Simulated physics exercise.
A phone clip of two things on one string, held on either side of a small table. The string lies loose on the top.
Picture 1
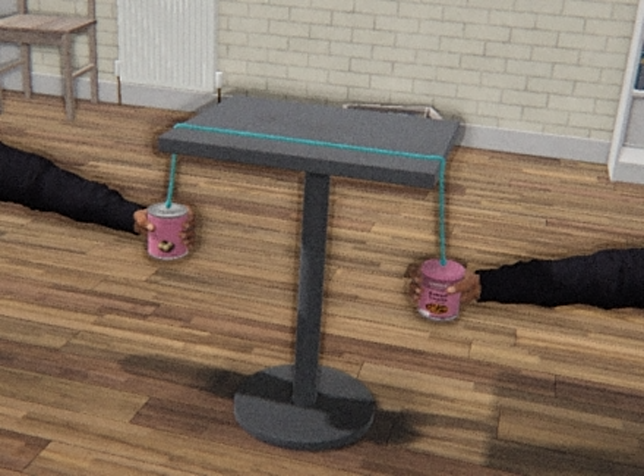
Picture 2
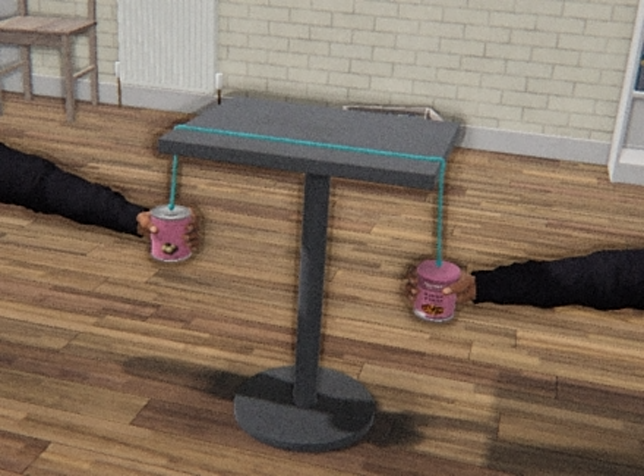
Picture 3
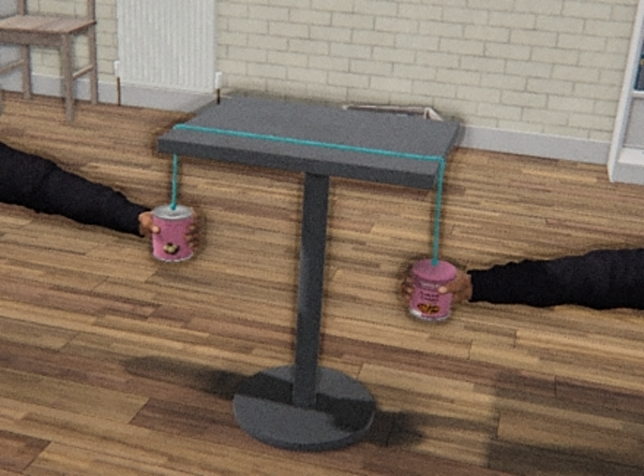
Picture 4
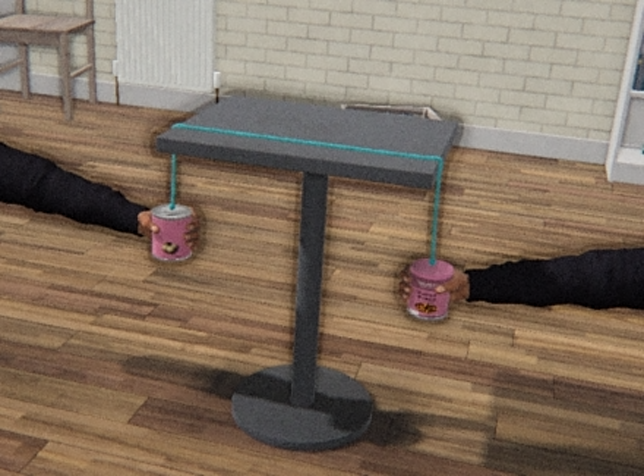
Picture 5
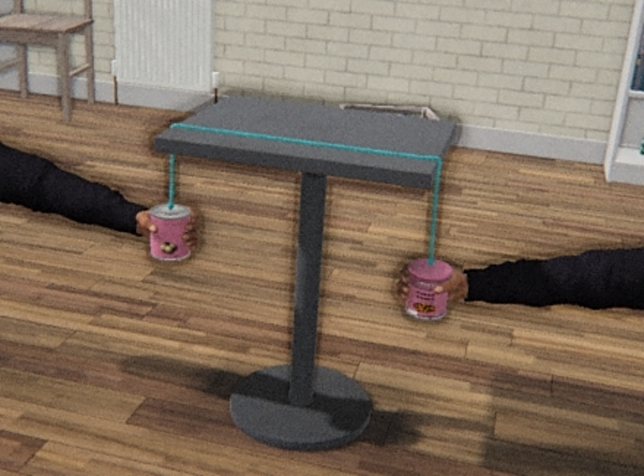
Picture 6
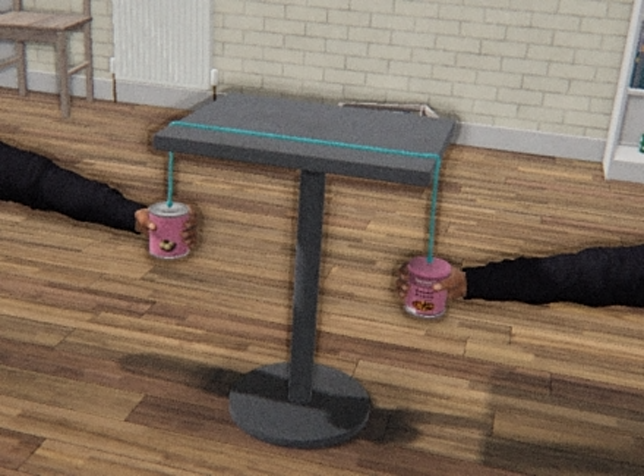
Two hands hold pink tins joined by a teal string laid across a small dark table; the right one shifts slightly to the left, while the left one barely moves and the string stays draped over the top.
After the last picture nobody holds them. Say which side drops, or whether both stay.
The string hangs still.
Then, 0.72 s on from there, left tin still level near (173, 231); right tin still level near (421, 286).
In the end, left tin still level near (170, 231); right tin still level near (424, 287). The string keeps its balance.
